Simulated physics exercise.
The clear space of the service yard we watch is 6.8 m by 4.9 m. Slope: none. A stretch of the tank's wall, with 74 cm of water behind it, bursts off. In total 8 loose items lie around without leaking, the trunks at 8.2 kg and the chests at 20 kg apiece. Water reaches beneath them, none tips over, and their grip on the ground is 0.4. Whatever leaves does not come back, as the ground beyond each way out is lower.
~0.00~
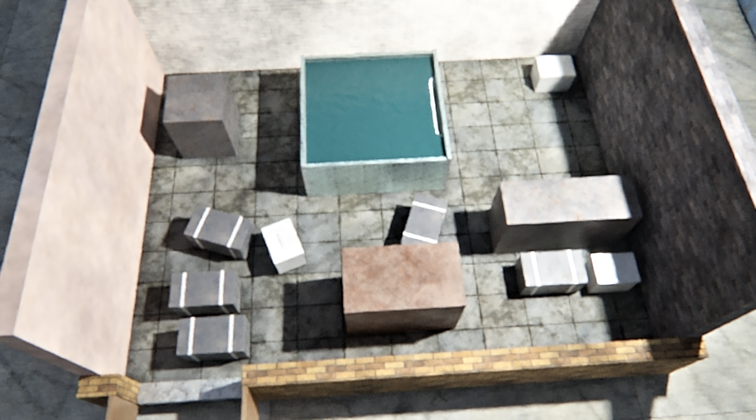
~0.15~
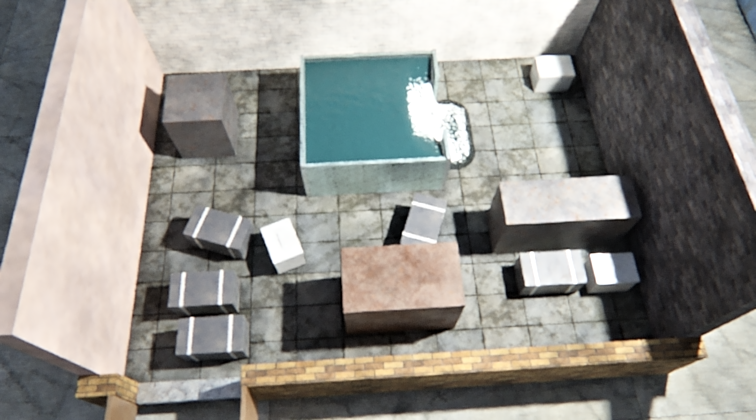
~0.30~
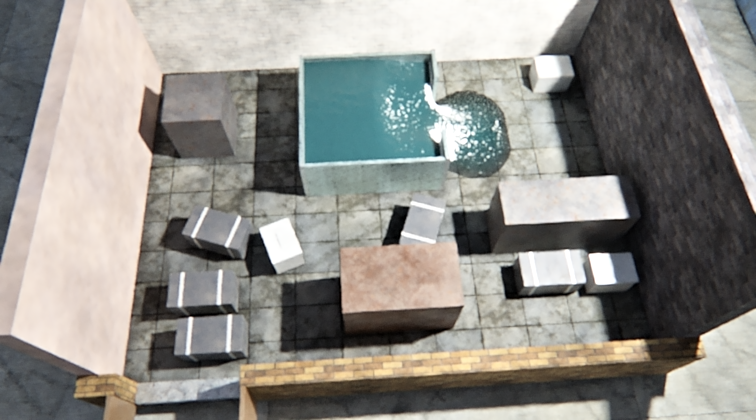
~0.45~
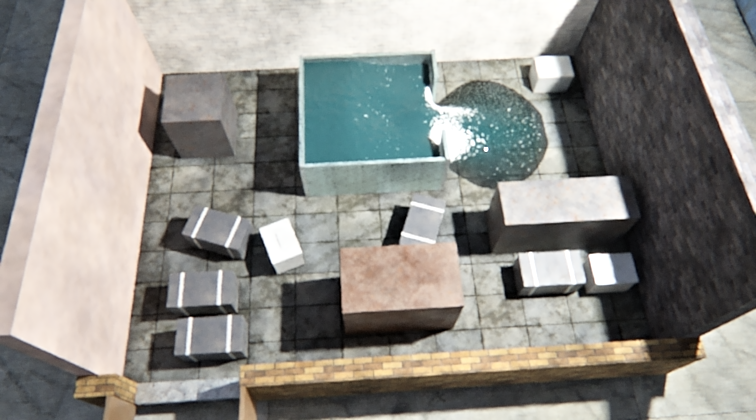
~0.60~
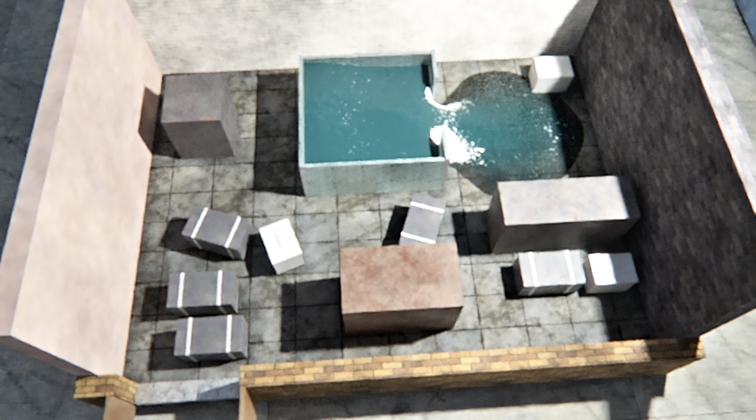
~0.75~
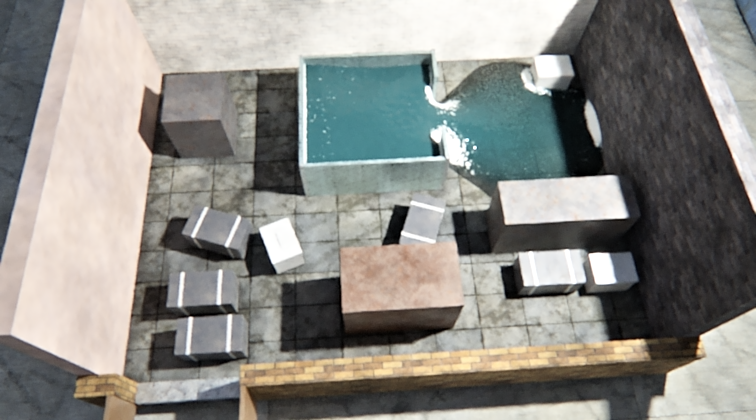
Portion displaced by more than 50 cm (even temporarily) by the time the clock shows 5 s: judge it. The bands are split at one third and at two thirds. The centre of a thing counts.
I predict short of one in three.
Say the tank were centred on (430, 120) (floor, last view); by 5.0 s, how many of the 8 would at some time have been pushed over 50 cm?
In that case the number is 5.
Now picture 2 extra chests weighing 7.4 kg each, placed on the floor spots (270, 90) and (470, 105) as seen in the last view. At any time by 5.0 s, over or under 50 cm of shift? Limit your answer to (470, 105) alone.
Above.
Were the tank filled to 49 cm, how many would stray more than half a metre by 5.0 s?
Count under that change: 0.
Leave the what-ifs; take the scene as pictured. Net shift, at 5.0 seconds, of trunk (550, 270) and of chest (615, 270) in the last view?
Taking them in turn, I get 30 cm for the first and 40 cm for the second.
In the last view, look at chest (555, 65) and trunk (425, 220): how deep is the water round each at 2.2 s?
Depths: Near 33 cm, then near 0 cm.
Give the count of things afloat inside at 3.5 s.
Tally: 2 of them.
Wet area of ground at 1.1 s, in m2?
My estimate is roughly 10.0 m2.
After 1.1 s 0 of 8 are over 50 cm from their spots; 0 afloat.
After 2.2 s 0 of 8 are over 50 cm from their spots; 1 afloat.
After 3.5 s 0 of 8 are over 50 cm from their spots; 2 afloat.
After 5.0 s 1 of 8 are over 50 cm from their spots, and 1 have been at some point; 3 afloat.
